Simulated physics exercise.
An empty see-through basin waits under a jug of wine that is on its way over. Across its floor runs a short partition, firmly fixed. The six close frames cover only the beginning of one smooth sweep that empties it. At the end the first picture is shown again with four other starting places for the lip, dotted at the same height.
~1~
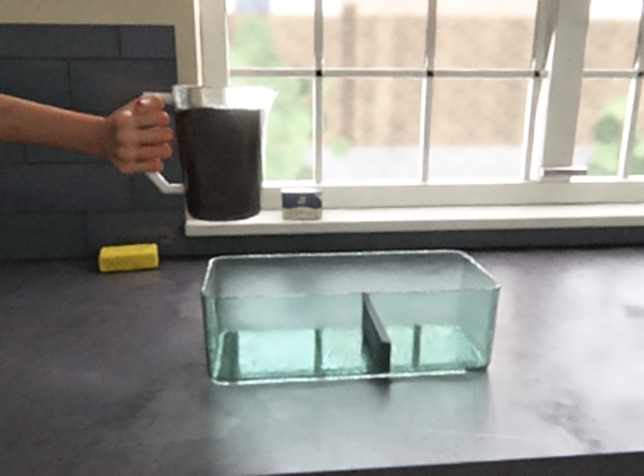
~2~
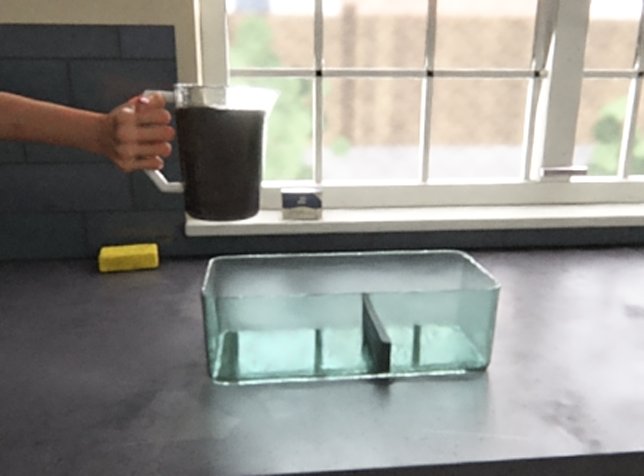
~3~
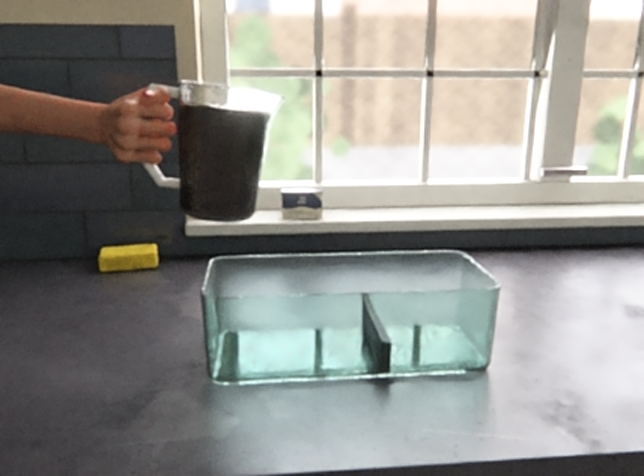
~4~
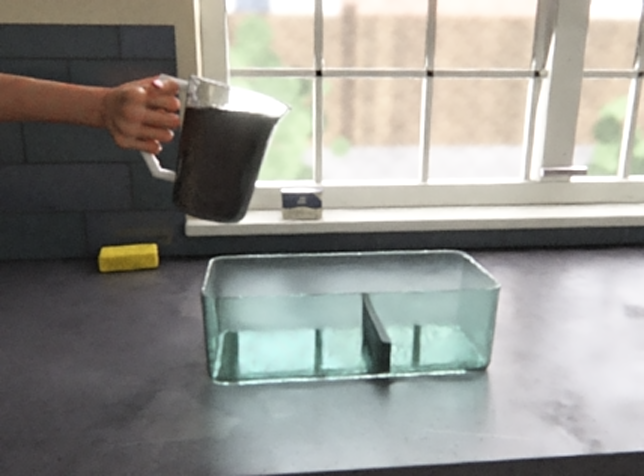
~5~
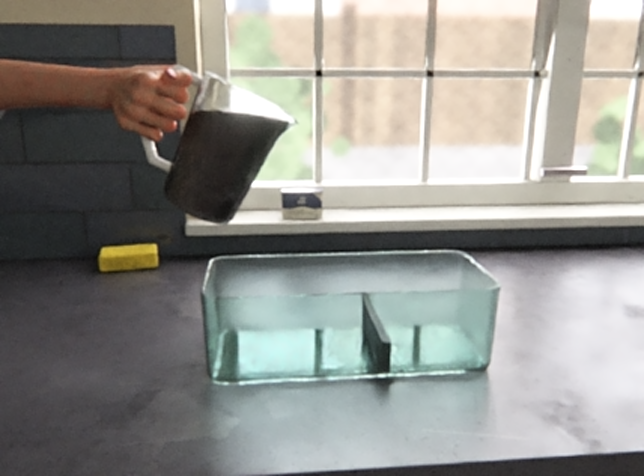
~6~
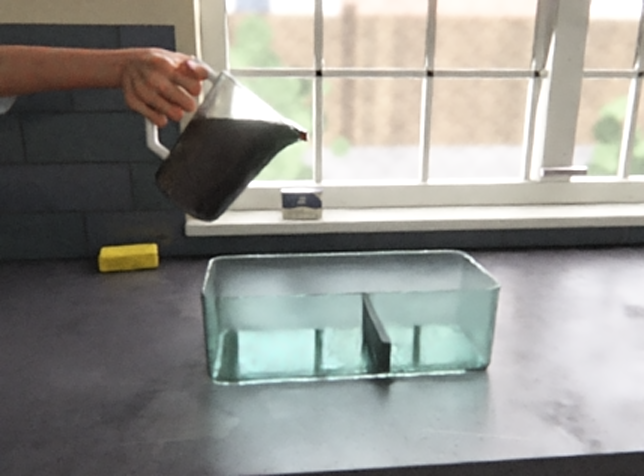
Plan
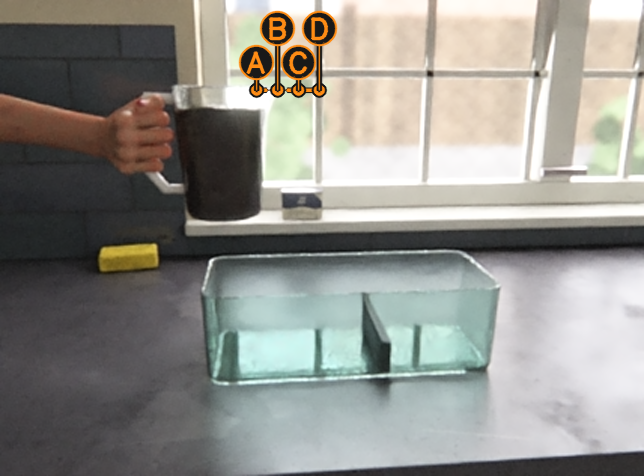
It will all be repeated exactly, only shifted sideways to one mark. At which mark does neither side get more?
Use spot D.
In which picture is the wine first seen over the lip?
In picture 6.
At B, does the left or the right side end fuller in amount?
The left one.
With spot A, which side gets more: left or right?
The left side.
On the marked copy, A at (256, 90); B at (277, 90); C at (298, 90); D at (319, 90).
Choosing A, about 88 % ends left of the wall and 9 % right of it; 3 % is lost outside.
Choosing B, about 83 % ends left of the wall and 8 % right of it; 9 % is lost outside.
Choosing C, about 71 % ends left of the wall and 20 % right of it; 8 % is lost outside.
Choosing D, about 47 % ends left of the wall and 50 % right of it.
